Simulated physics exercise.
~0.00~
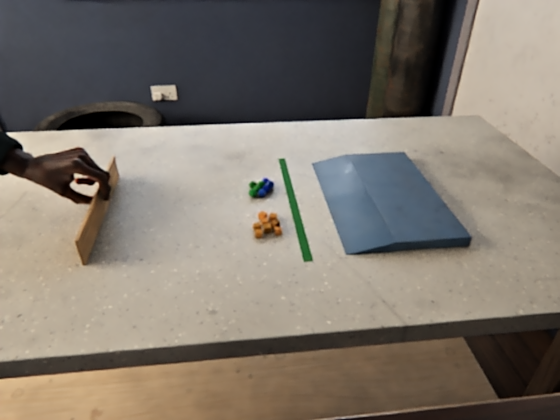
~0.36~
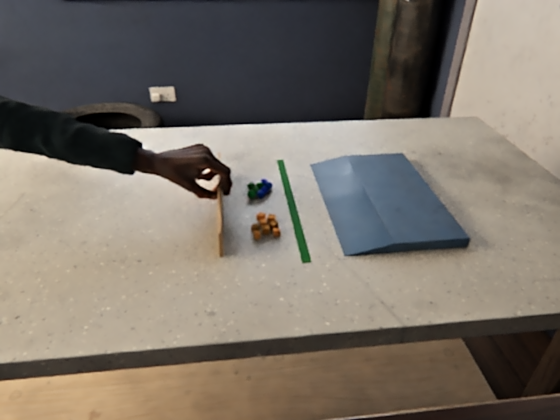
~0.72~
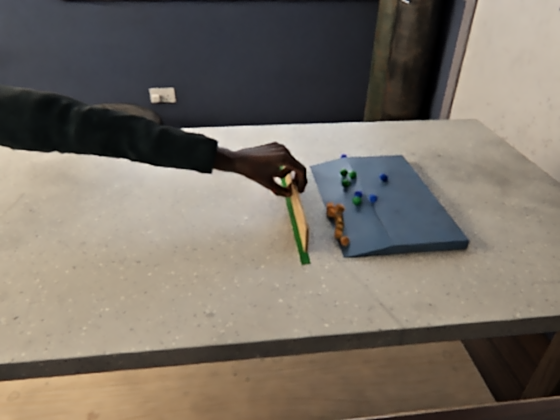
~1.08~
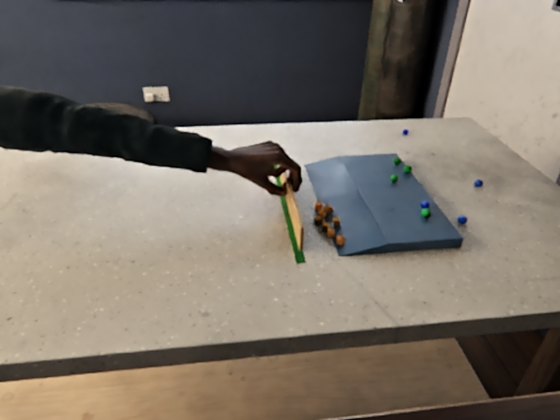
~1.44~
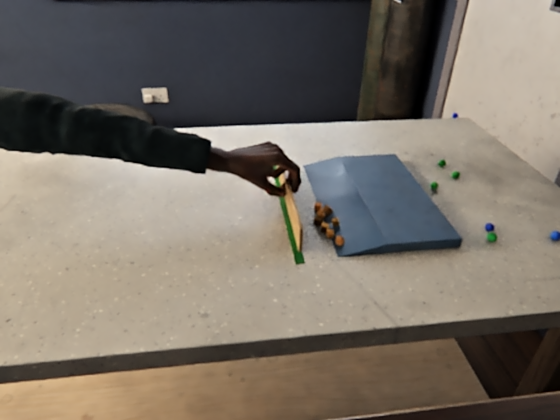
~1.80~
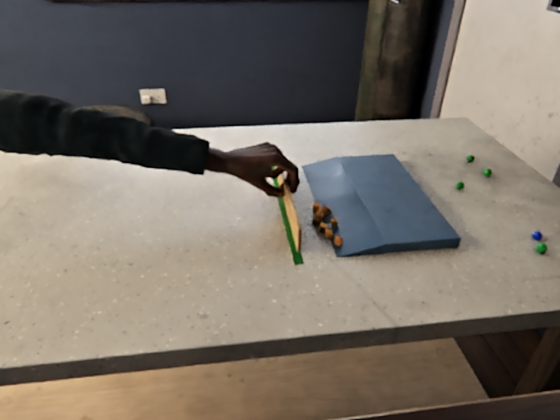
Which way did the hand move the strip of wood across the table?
The hand moved the strip of wood to the right, towards the green tape and the blue ramp.
